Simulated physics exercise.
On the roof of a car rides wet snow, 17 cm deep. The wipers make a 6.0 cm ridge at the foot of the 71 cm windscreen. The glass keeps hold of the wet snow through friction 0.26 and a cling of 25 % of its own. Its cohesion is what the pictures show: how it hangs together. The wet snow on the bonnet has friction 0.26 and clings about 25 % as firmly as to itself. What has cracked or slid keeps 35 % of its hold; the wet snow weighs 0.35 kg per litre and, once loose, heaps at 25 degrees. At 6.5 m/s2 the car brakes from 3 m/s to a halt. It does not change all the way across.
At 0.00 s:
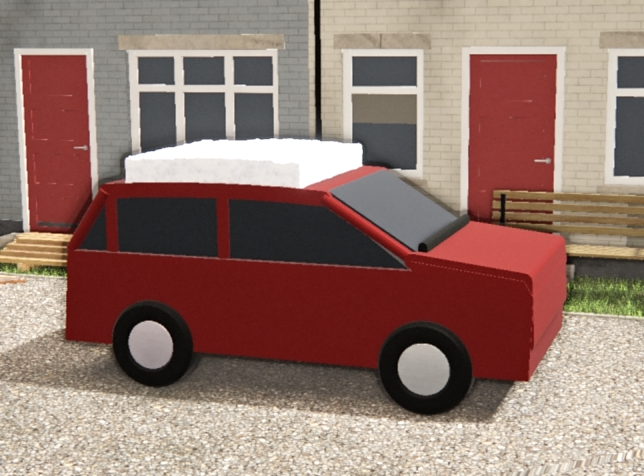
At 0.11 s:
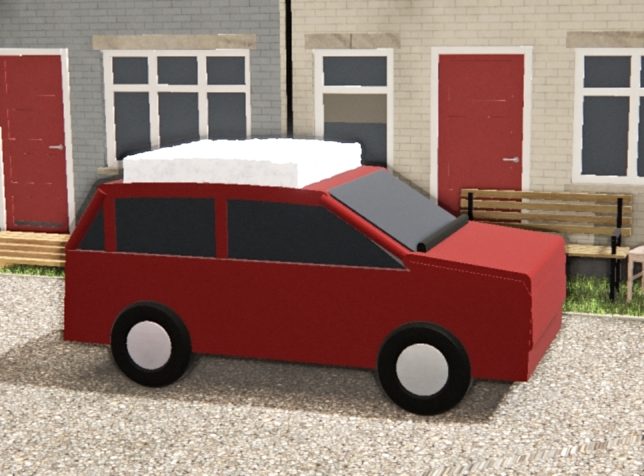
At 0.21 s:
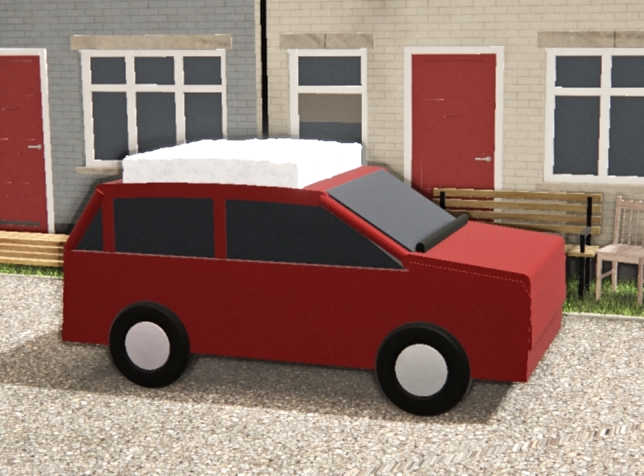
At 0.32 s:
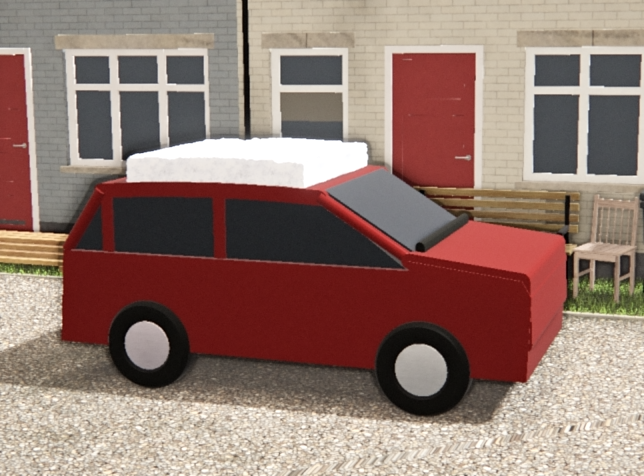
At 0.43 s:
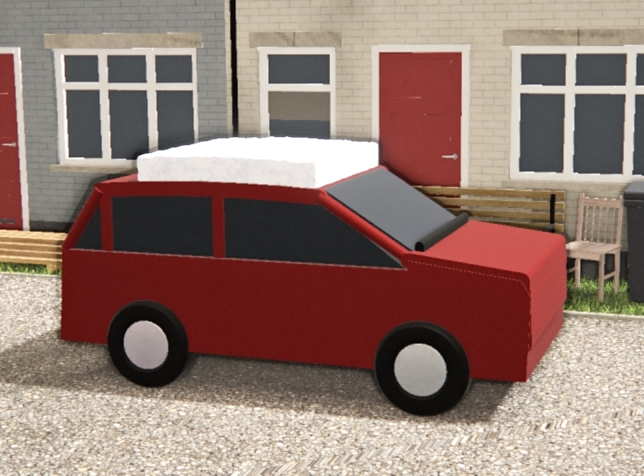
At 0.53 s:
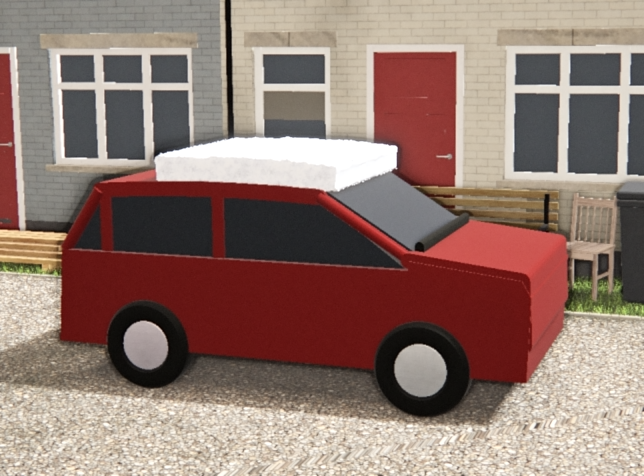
A white slab of snow slides forward on a red car's roof, over the windscreen's top edge.
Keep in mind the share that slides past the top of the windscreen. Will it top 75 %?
Yes.
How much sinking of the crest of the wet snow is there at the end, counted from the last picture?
Measured change: About 10 cm.
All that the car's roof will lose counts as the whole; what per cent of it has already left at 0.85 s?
My estimate: Some 50 per cent.
After 0.85 s, 51 % of the snow is on the roof, 42 % on the glass, 7 % on the bonnet and none has gone off the nose.
After 1.22 s, 16 % of the snow is on the roof, 52 % on the glass, 32 % on the bonnet and none has gone off the nose.
After 1.59 s, none of the snow is on the roof, 54 % on the glass, 41 % on the bonnet and 5 % has gone off the nose.
After 1.96 s, none of the snow is on the roof, 53 % on the glass, 42 % on the bonnet and 6 % has gone off the nose.
After 2.20 s, none of the snow is on the roof, 53 % on the glass, 42 % on the bonnet and 6 % has gone off the nose.
